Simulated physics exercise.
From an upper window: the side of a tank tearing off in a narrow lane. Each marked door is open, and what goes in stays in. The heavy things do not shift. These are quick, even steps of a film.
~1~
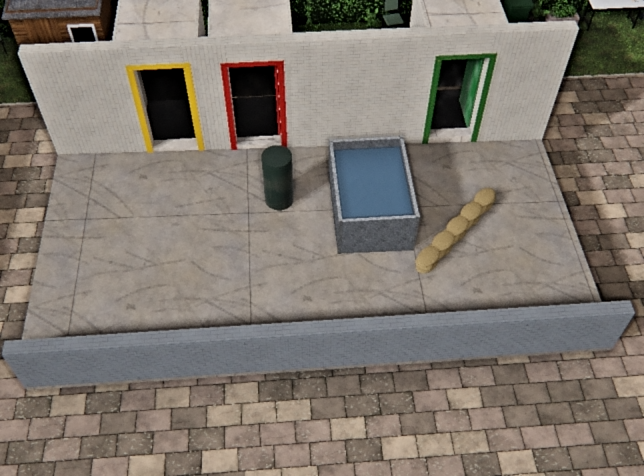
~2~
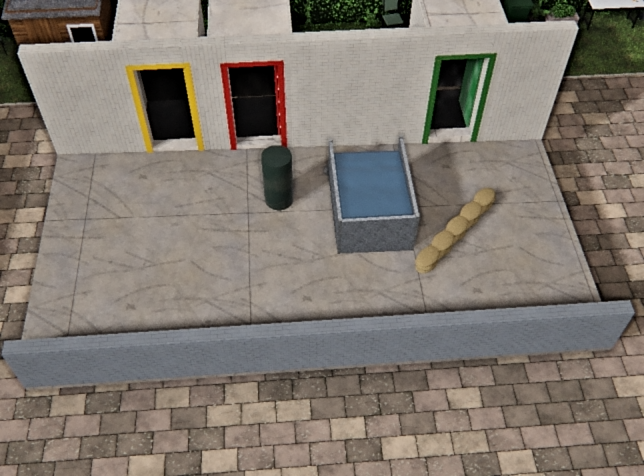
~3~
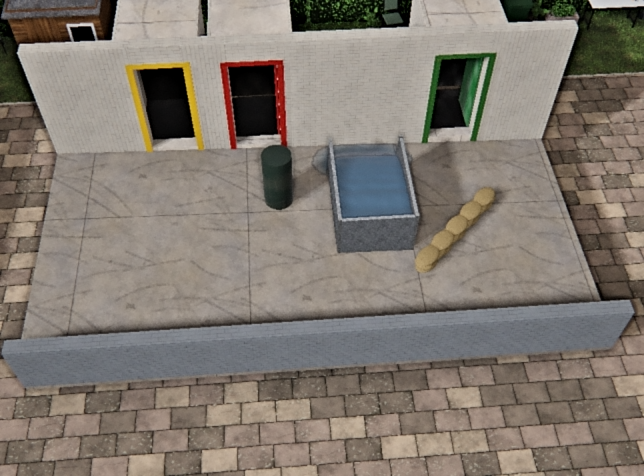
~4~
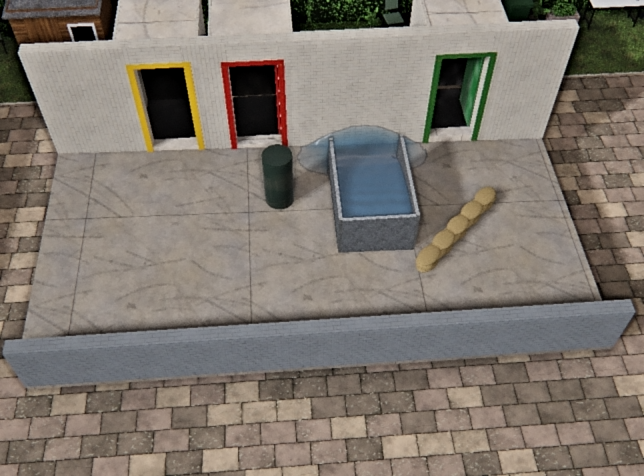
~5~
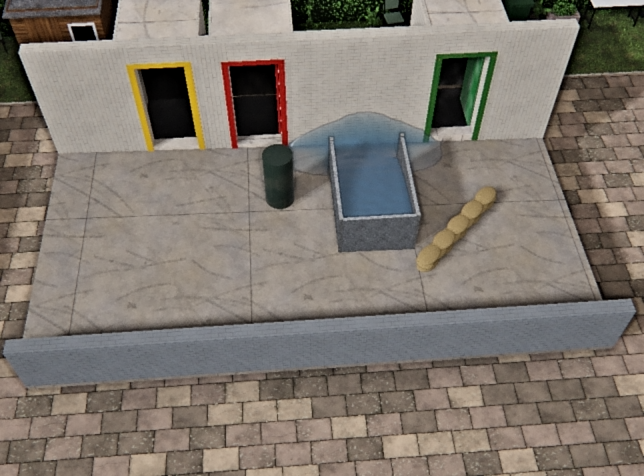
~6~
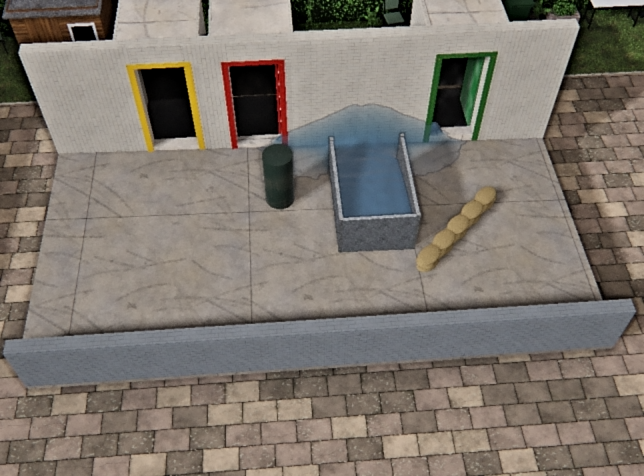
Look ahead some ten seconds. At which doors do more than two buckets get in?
In the end: The red door stays under that; the yellow door stays under that; the green door stays under that.
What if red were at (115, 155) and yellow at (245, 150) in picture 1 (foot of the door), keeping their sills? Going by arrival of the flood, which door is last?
The red-painted one.
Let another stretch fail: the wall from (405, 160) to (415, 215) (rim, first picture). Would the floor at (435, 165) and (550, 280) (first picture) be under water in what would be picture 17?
In turn: Covered, awash.
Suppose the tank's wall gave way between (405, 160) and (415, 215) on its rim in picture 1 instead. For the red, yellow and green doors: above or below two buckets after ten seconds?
Then: Red is under; yellow takes less; green floods.
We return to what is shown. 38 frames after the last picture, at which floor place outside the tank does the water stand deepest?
Close to (378, 152).
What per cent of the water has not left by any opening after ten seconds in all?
Roughly 36 per cent.
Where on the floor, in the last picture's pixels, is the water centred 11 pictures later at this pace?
Roughly at (348, 180).
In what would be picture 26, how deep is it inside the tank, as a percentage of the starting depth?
Roughly 20 per cent.
A moment on, water covers 20 % of the floor; the red door wet at the sill, nothing in, the yellow door wet at the sill, nothing in, the green door under two buckets in.
Next, water covers 35 % of the floor; the red door under two buckets in, the yellow door wet at the sill, nothing in, the green door under two buckets in.
Then, water covers 50 % of the floor; the red door under two buckets in, the yellow door wet at the sill, nothing in, the green door under two buckets in.
Later, water covers 50 % of the floor; the red door under two buckets in, the yellow door wet at the sill, nothing in, the green door under two buckets in.
In the end, water covers 55 % of the floor; the red door under two buckets in, the yellow door wet at the sill, nothing in, the green door under two buckets in.
